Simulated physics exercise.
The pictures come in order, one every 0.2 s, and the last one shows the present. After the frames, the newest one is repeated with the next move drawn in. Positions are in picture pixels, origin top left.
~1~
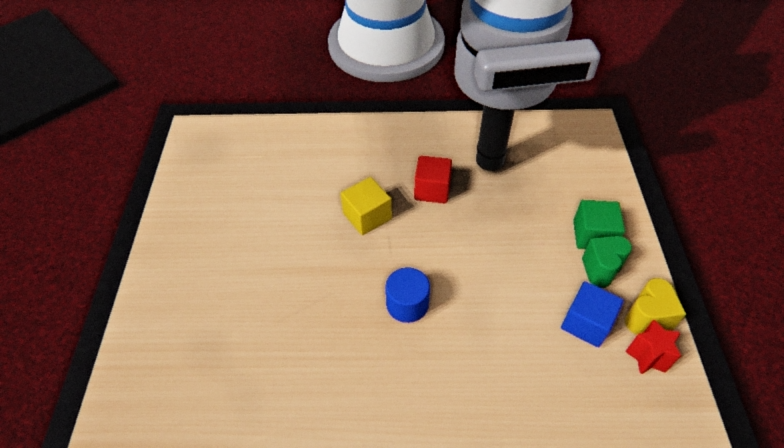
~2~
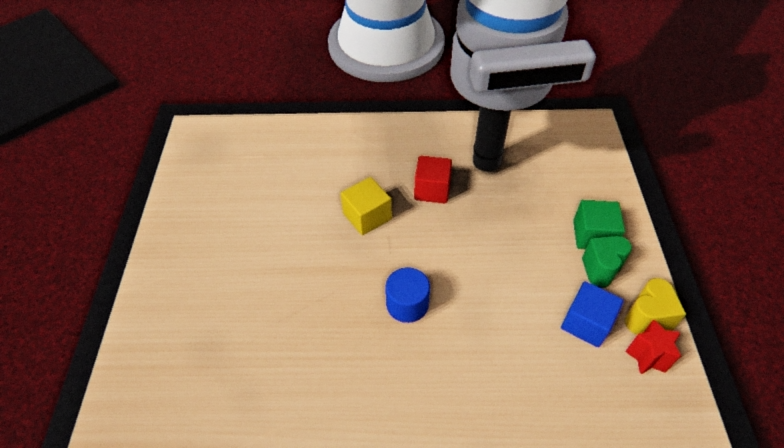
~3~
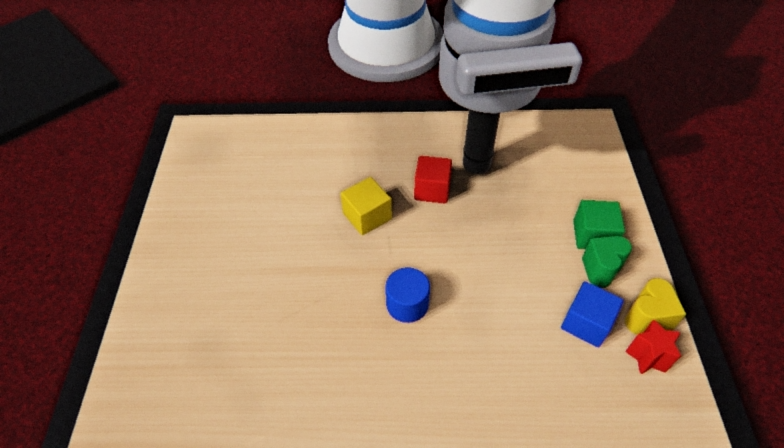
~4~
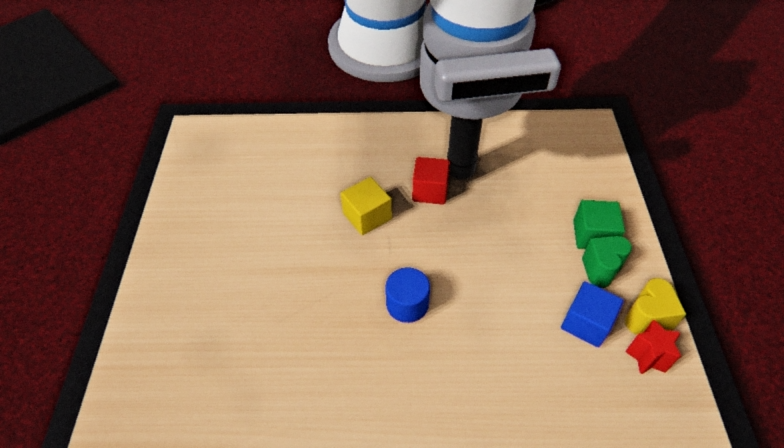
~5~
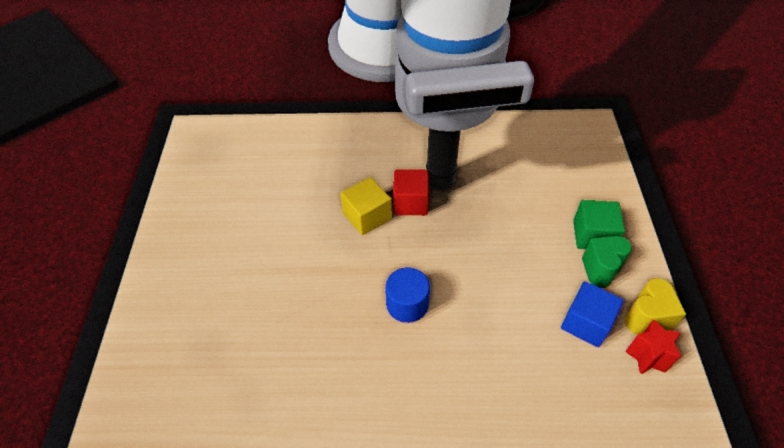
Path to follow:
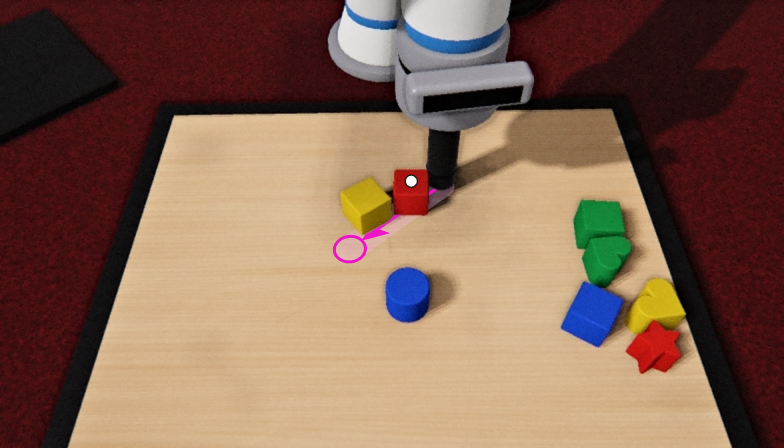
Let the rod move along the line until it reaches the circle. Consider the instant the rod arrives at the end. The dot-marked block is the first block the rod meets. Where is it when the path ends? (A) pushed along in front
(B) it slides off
(A)
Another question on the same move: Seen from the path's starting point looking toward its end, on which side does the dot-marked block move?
Over to the right.
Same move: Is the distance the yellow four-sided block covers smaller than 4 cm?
In short: No.
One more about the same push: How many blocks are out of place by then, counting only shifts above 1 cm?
The answer will be two.
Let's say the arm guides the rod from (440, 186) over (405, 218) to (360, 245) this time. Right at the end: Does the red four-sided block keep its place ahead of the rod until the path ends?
In short: Yes.
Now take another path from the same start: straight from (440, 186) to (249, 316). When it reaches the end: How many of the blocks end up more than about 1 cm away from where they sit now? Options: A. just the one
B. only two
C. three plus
Letter B.
Drawn move, from (440, 186) to (350, 249); the dot is on the red four-sided block.
What follows on the original path. One third of the way, rod (410, 201); yellow four-sided block (344, 205), turned 15° clockwise; red four-sided block (381, 197), turned 20° anticlockwise.
Two thirds of the way, rod (379, 222); yellow four-sided block (306, 216), turned 30° clockwise; red four-sided block (345, 216).
At the end, rod (349, 243); yellow four-sided block (275, 222), turned 50° clockwise; blue cylinder still; red four-sided block (311, 231).
